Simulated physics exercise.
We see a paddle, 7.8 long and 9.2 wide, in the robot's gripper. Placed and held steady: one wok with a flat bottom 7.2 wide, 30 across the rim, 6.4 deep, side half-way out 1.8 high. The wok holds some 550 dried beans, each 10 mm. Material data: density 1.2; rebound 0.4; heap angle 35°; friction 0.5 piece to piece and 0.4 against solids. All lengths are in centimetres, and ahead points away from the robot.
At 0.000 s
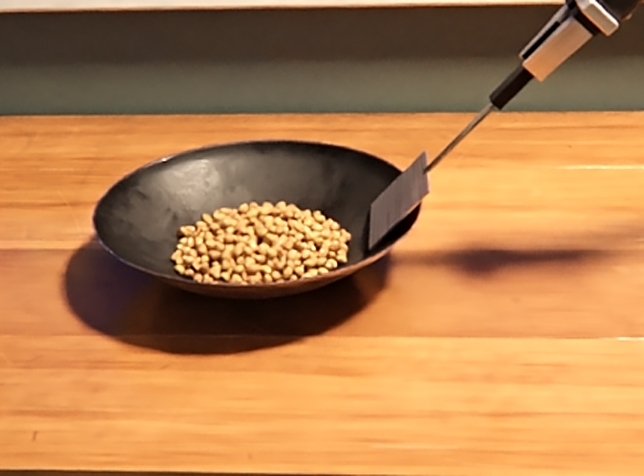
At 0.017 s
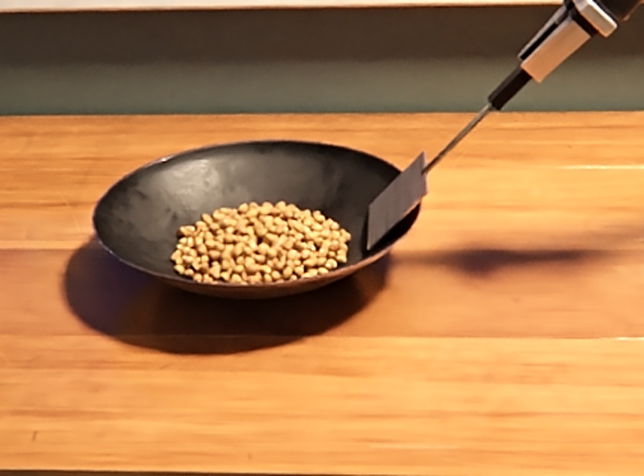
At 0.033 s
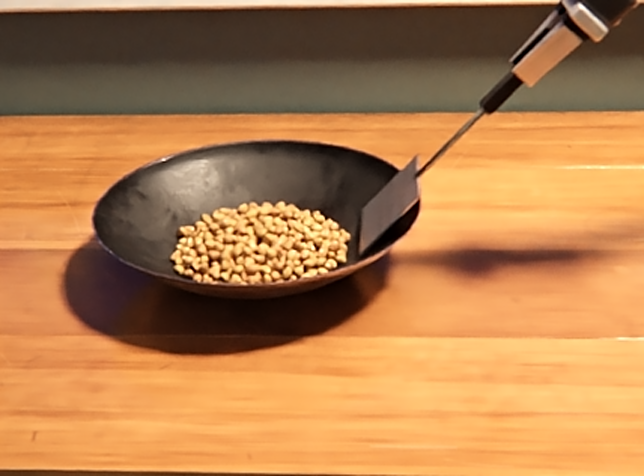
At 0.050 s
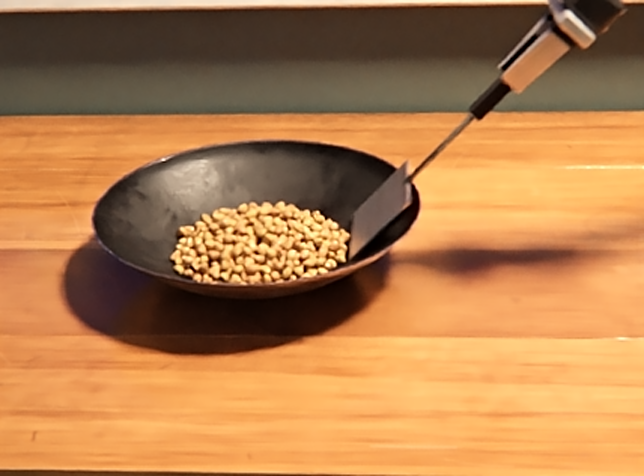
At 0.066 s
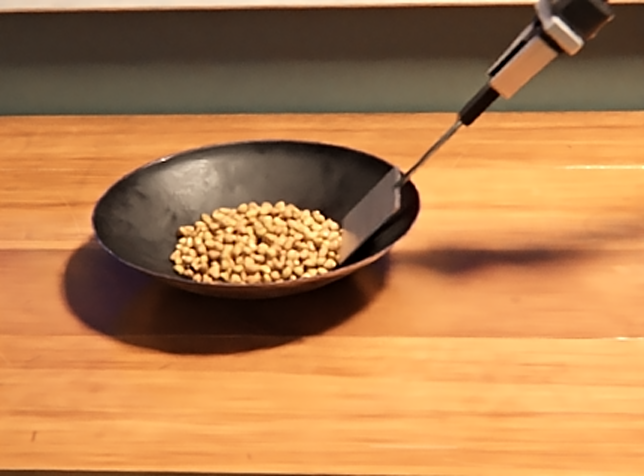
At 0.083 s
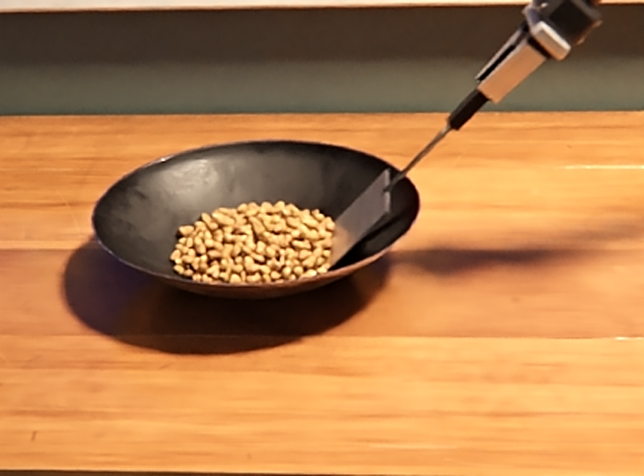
Robot-held paddle sliding left and down inside a dark wok, its blade reaching the right edge of a pile of beans.
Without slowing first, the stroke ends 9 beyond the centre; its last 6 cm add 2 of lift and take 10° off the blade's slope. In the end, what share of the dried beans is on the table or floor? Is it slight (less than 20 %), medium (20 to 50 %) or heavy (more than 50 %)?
Slight.
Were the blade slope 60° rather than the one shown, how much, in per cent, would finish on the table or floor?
10 %.
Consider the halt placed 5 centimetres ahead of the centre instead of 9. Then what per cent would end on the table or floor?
I'd expect close to 0 per cent then.
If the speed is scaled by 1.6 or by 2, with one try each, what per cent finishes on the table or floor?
First try around 35 %, second try around 40 %.
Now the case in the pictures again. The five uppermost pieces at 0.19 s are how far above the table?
Roughly 5 centimetres.
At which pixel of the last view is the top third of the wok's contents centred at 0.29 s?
Around (152, 214).
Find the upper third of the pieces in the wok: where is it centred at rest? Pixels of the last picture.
It is centred near (141, 209).
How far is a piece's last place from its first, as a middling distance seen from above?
Some 9 cm.
After 0.19 s, sloping 48°, highest piece 5 above the table; 551 in the wok.
After 0.29 s, sloping 45°, highest piece 10 above the table; 550 in the wok, 1 on the blade or in flight.
After 0.54 s, sloping 38°, highest piece 8 above the table; 502 in the wok, 38 on the table or floor, 11 on the blade or in flight.
After 1.59 s, sloping 38°, highest piece 7 above the table; 500 in the wok, 51 on the table or floor.
In the end, 500 in the wok, 51 on the table or floor. That is 9 % on the table or floor.
